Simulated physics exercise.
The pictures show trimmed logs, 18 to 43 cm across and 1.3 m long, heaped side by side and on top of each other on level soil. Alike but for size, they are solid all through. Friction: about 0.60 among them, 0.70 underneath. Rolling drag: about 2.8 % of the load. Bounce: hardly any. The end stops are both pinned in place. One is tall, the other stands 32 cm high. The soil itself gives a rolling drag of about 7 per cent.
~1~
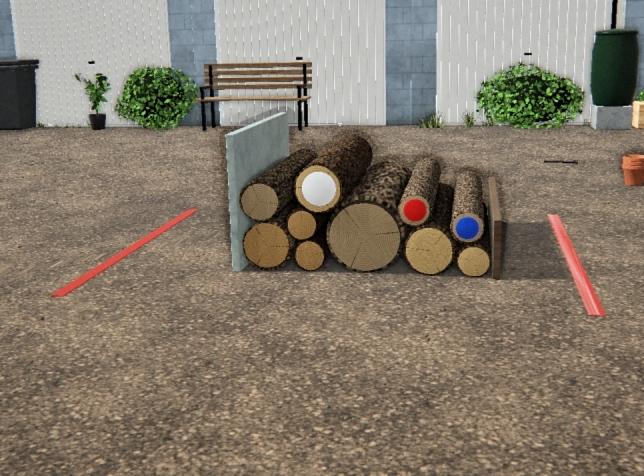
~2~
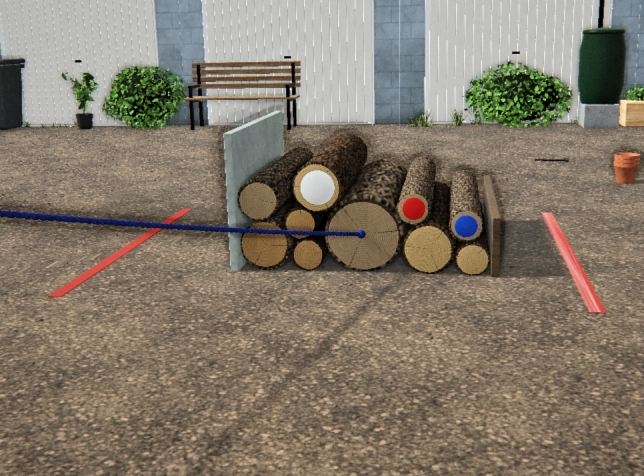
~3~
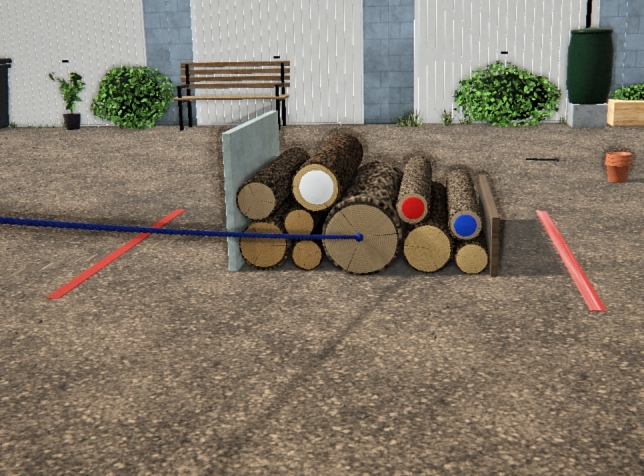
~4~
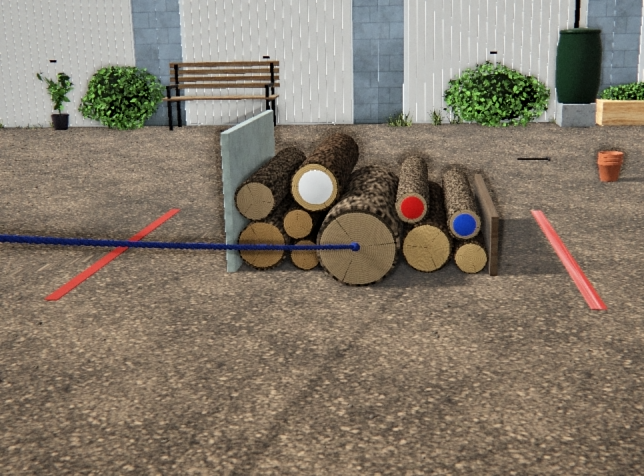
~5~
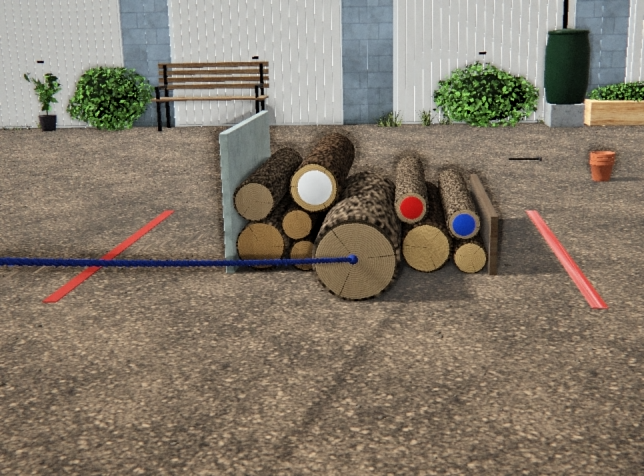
At first, a pile of cut logs, three with white, red and blue ends, rests between two upright boards on open ground. Then a dark blue rope reaches in from the left to the biggest log, in the bottom row, which slides gradually forward out of the pile while the other logs stay still.
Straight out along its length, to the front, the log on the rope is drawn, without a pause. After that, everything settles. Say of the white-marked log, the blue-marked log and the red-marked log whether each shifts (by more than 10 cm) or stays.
The white-marked log shifts; the blue-marked log stays; the red-marked log shifts.
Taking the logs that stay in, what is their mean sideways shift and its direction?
To the right, roughly 0 cm.
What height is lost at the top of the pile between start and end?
Some 10 cm lower.
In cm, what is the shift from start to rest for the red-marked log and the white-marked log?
Red-marked log: 25, white-marked log: 35.
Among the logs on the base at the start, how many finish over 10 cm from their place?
Exactly 0.
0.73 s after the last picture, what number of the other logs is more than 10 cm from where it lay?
The tally stands at 0 by that time.
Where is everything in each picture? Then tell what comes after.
In the first picture, 10 logs, 5 on the base, highest (319, 189); white (319, 189), blue (467, 228), red (415, 210); left wall (76 cm) (232, 191); right end board (32 cm) (497, 244); lines (101, 268) and (583, 282).
In the second picture, the log on the rope has not moved yet, at (364, 234); the rest still; bottom ones (265, 246) (307, 255) (364, 234) (429, 249) (473, 259).
In the third picture, the log on the rope is 8 cm out, at (361, 237); the rest still.
In the fourth picture, the log on the rope is 28 cm out, at (358, 247); the rest still.
In the fifth picture, the log on the rope is 51 cm out, at (356, 259); the rest still; white (315, 188), blue (464, 225), red (412, 208).
Then, 0.73 s past the final picture, 0 now displaced over 10 cm; white 2.6 cm right and 1.6 cm down; blue in place; red 2.1 cm left.
Then, 0.85 s past the final picture, 1 now displaced over 10 cm; white 9 cm right and 8 cm down; blue in place; red 7 cm left and 4.4 cm down.
Then, 0.99 s past the final picture, 2 now displaced over 10 cm; white 14 cm right and 29 cm down; blue in place; red 14 cm left and 18 cm down.
Then, 1.15 s past the final picture, 2 now displaced over 10 cm; white 14 cm right and 33 cm down; blue 1.7 cm right; red 14 cm left and 21 cm down.
At rest 1.7 s after the last picture, 2 moved over 10 cm; not one across the red lines; white 15 cm right and 33 cm down; blue 2.7 cm right; red 13 cm left and 20 cm down; top of the pile 51 cm high, from 61 cm.
